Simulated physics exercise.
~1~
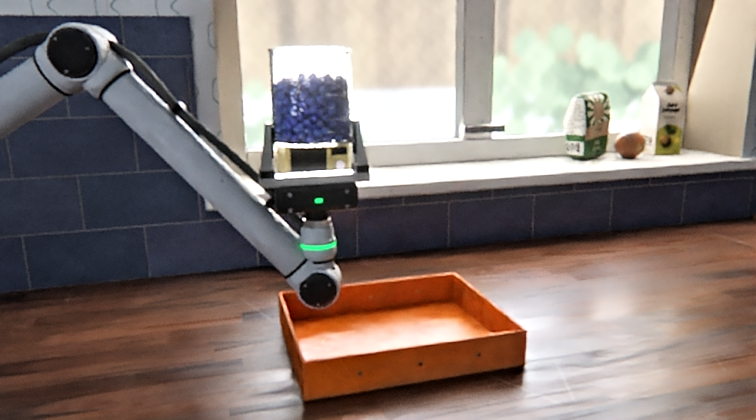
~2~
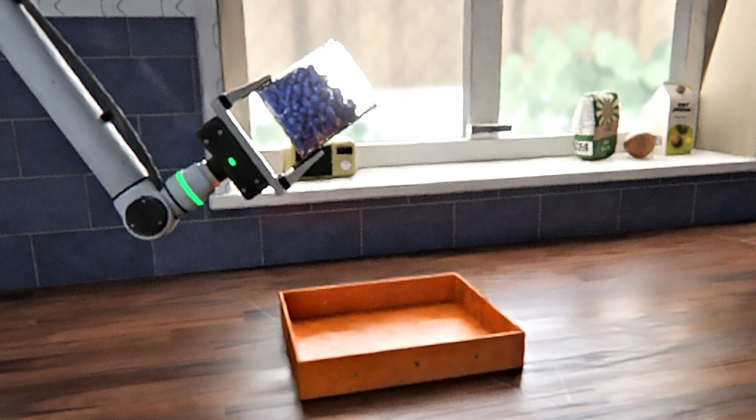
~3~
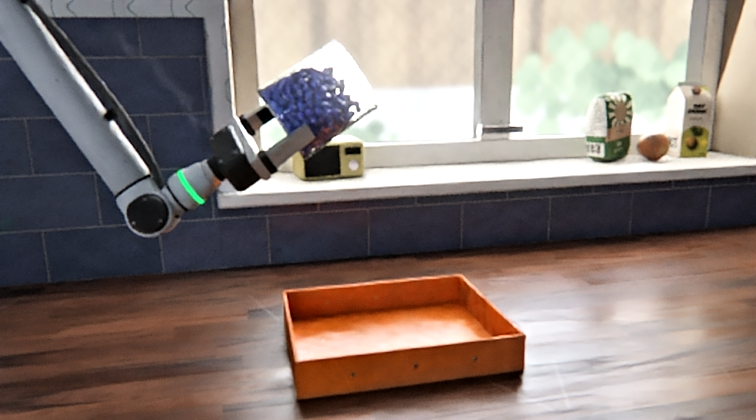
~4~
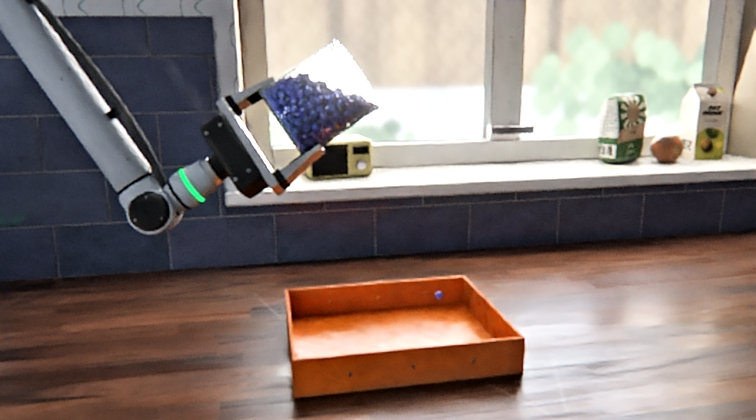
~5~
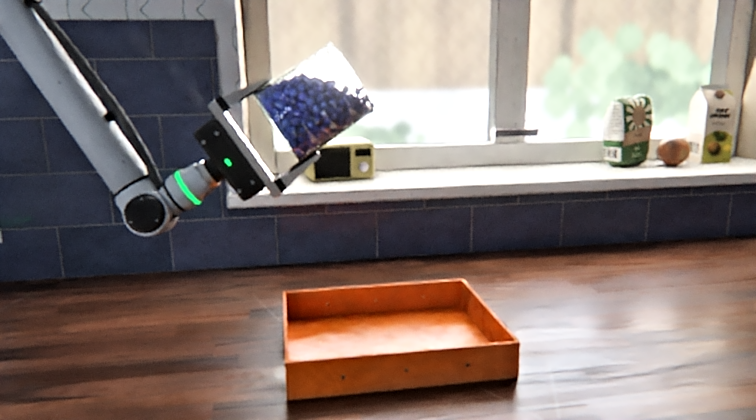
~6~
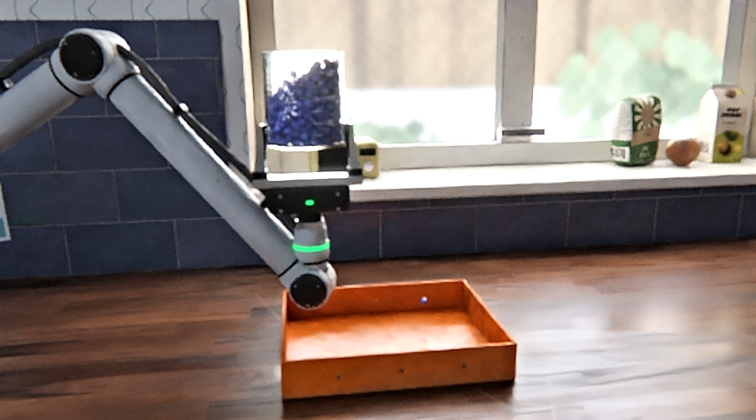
A grey robot arm with a glowing green ring holds up a clear cup of dark blue beads in a kitchen, seen from the front across a wooden worktop. An orange tray sits below, before blue tiles and a bright window, with a green-and-white packet, a brown egg-like object and a carton on the sill. The arm swings the cup up to the left and tips it rightward. Held leaning, the cup is twisted and turned back, and a stray bead drops towards the tray. Finally the arm rights the cup, still nearly as full, above the almost empty tray.
